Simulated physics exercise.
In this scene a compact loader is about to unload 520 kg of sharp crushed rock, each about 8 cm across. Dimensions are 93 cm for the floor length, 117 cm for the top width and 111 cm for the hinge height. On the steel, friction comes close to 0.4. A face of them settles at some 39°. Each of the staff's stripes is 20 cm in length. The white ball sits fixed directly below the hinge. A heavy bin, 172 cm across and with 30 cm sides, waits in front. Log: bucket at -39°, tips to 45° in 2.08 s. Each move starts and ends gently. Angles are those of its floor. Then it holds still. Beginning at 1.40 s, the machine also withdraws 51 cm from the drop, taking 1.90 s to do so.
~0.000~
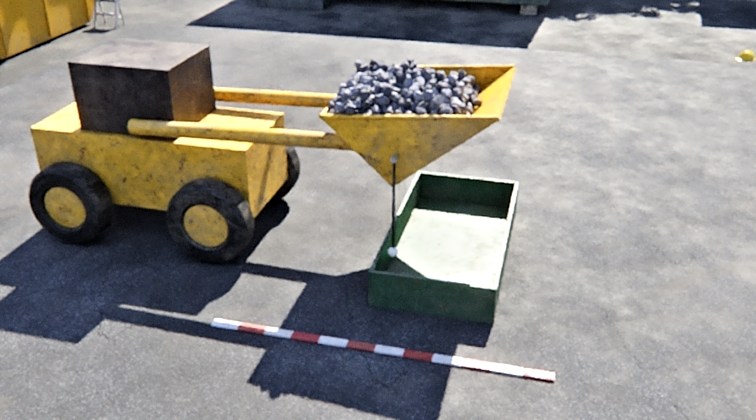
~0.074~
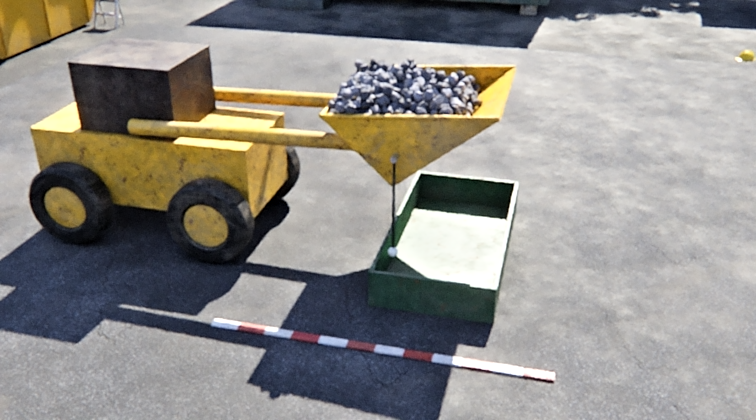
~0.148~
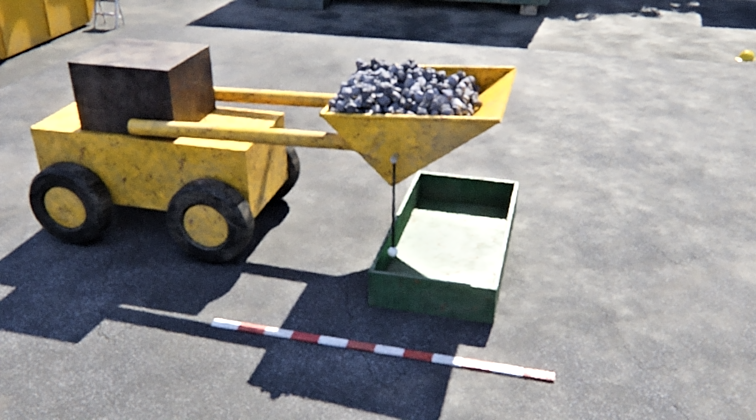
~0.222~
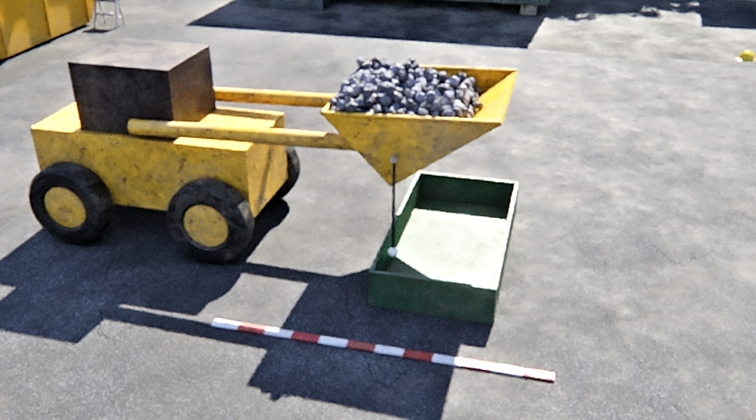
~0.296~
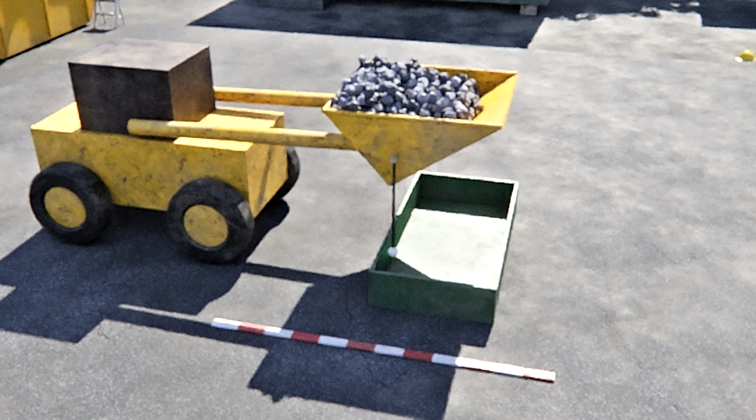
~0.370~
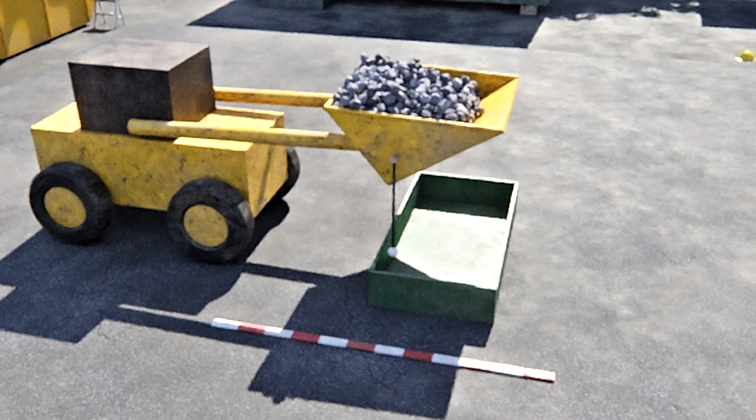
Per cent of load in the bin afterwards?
Roughly 80 percent.
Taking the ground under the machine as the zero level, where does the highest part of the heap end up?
The top ends up around 42 cm above the machine's ground.
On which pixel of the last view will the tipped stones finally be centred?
I'd put it close to (474, 245).
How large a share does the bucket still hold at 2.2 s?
About 10% remains inside.
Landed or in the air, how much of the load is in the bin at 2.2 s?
About 70%.
After 1.6 s the floor is at 32°; 89 % in the bucket, 9 % in the bin, 3 % beside or beyond the bin; the foremost stones are at (517, 246).
After 2.2 s the floor is at 45°; 9 % in the bucket, 72 % in the bin, 19 % beside or beyond the bin; the foremost stones are at (605, 292).
After 3.8 s the floor is at 45°; 0 % in the bucket, 80 % in the bin, 20 % beside or beyond the bin; the foremost stones are at (631, 303).
After 6.5 s the floor is at 45°; 0 % in the bucket, 80 % in the bin, 20 % beside or beyond the bin; the foremost stones are at (631, 303).
